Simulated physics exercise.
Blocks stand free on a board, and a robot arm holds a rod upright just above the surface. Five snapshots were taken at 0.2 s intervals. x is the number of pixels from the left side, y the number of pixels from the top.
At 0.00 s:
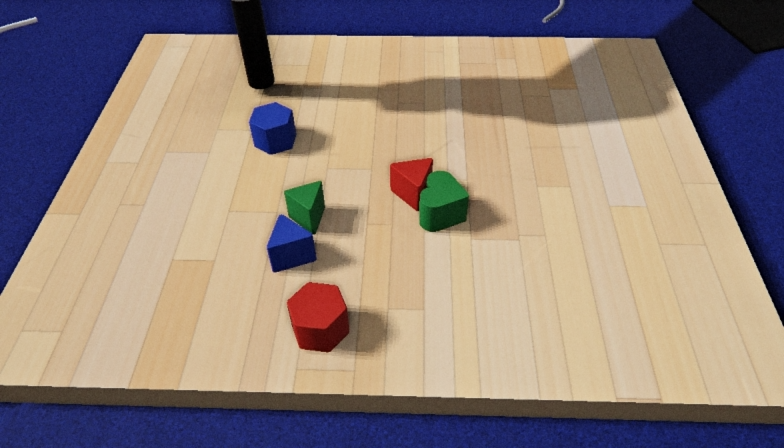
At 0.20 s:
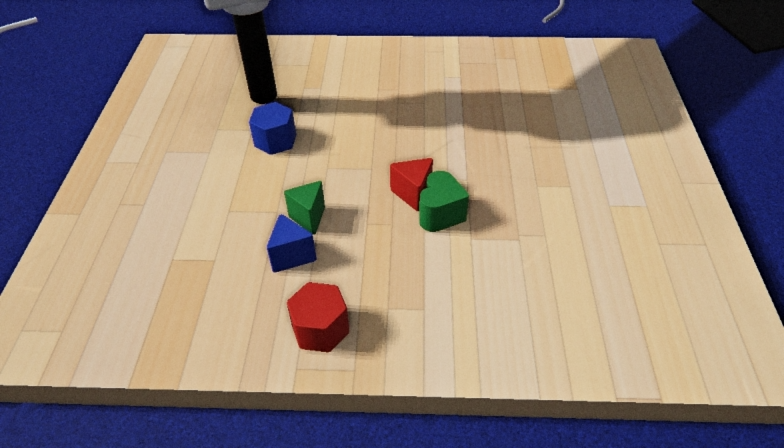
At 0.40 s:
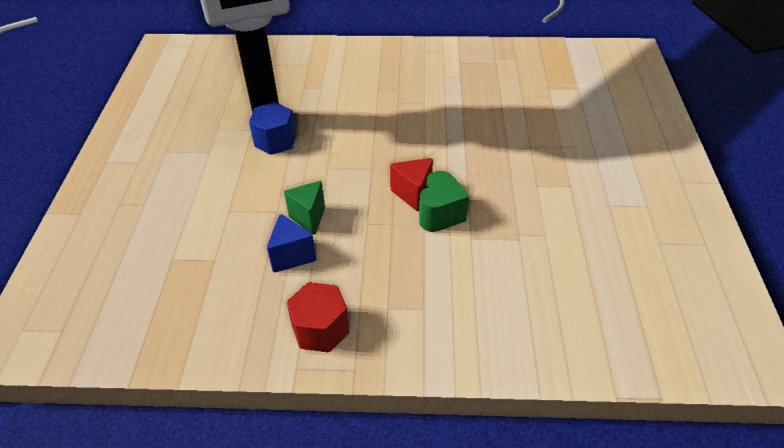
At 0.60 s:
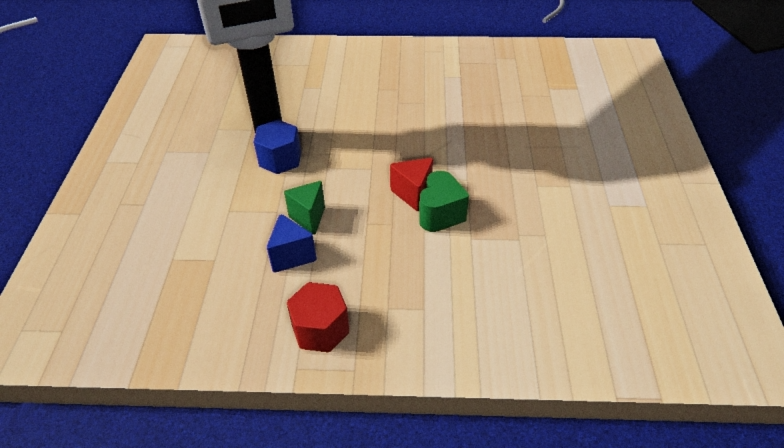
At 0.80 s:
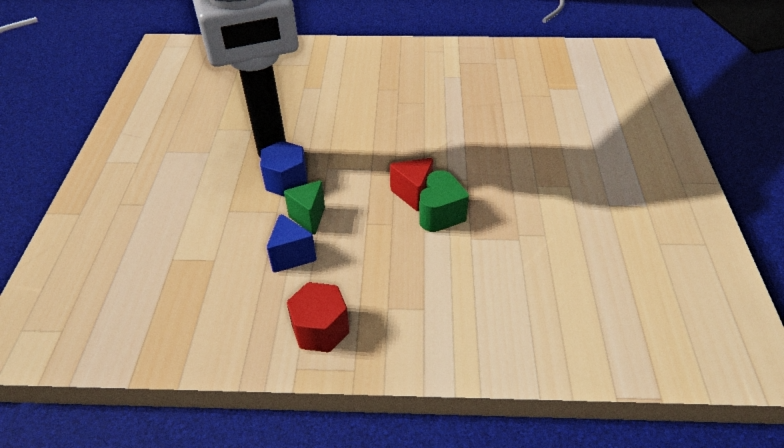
On a light wooden board scattered with red, green and blue blocks, a robot arm moves a black upright rod toward the viewer until it meets the blue hexagonal block, then pushes that block closer to the green triangle.
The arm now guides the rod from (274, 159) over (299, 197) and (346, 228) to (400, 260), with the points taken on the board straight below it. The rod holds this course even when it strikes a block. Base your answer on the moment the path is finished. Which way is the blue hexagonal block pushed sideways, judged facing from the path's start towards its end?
It shifts rightward.
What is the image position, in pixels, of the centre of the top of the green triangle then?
It should be at (325, 272) by then.
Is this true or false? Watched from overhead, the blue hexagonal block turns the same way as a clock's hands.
Answer: True.
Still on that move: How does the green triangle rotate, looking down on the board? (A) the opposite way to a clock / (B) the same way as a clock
My answer is option B.
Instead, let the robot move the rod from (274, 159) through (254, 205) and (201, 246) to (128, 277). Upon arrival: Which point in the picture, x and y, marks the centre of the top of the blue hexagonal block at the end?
At roughly (289, 178).
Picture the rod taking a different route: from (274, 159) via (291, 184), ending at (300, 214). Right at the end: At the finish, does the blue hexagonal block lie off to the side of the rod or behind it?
I believe not.
The first path, step by step. One third of the way, rod at (298, 189); blue hexagonal block at (304, 197), turned 15° clockwise; green triangle at (316, 221).
Two thirds of the way, rod at (347, 221); blue hexagonal block at (339, 234), turned 55° clockwise; blue triangle at (285, 236), turned 20° clockwise; green triangle at (327, 263), turned 40° clockwise.
At the end, rod at (400, 253); blue hexagonal block at (349, 247), turned 75° clockwise; blue triangle at (285, 236), turned 20° clockwise; green triangle at (325, 272), turned 60° clockwise; red hexagonal block at (313, 310), turned 15° anticlockwise.
